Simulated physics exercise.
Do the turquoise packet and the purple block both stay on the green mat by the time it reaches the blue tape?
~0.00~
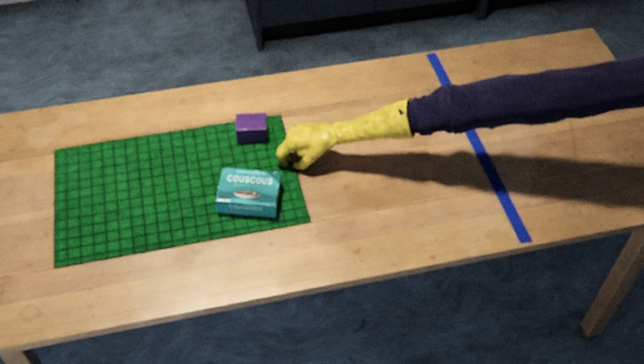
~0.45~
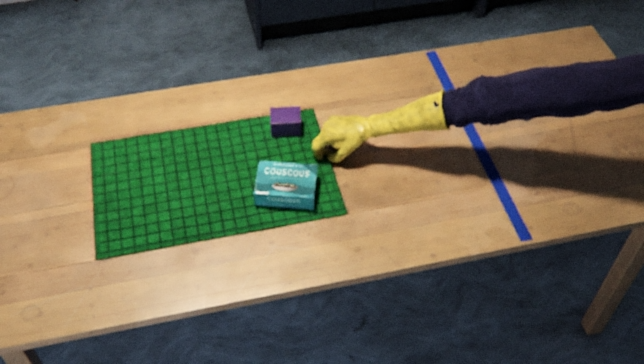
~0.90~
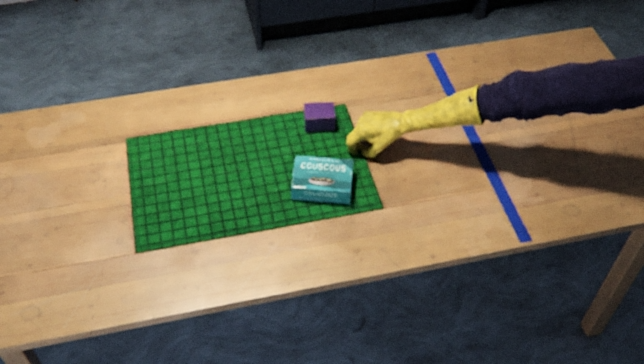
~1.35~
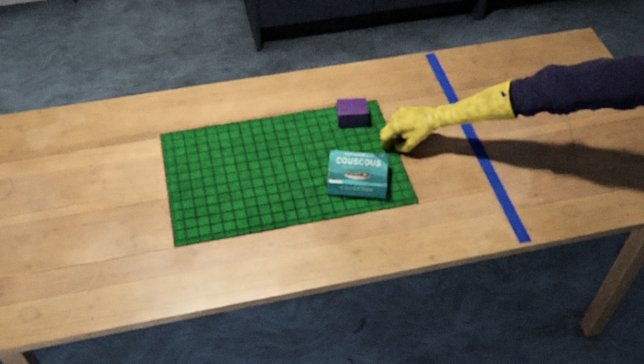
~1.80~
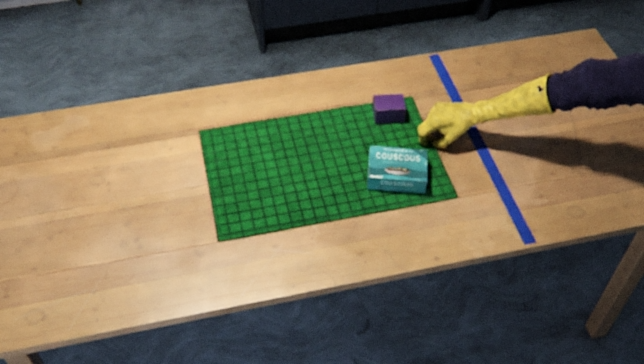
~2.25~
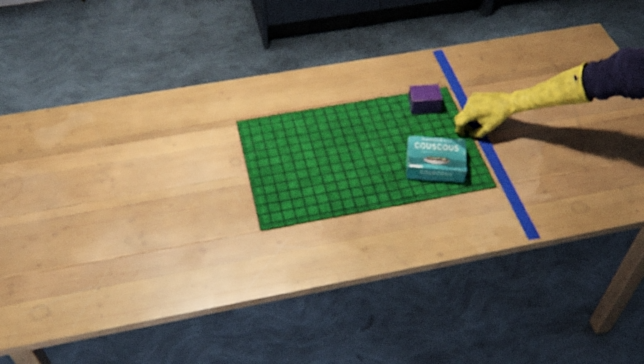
Yes, both stay on. The turquoise packet and the purple block are still sitting on the green mat when its edge is at the tape.
A yellow-gloved hand pulled a green place mat steadily to the right across a wooden table, carrying a turquoise packet and a purple block along, until its edge reached the blue tape with both things still on it.
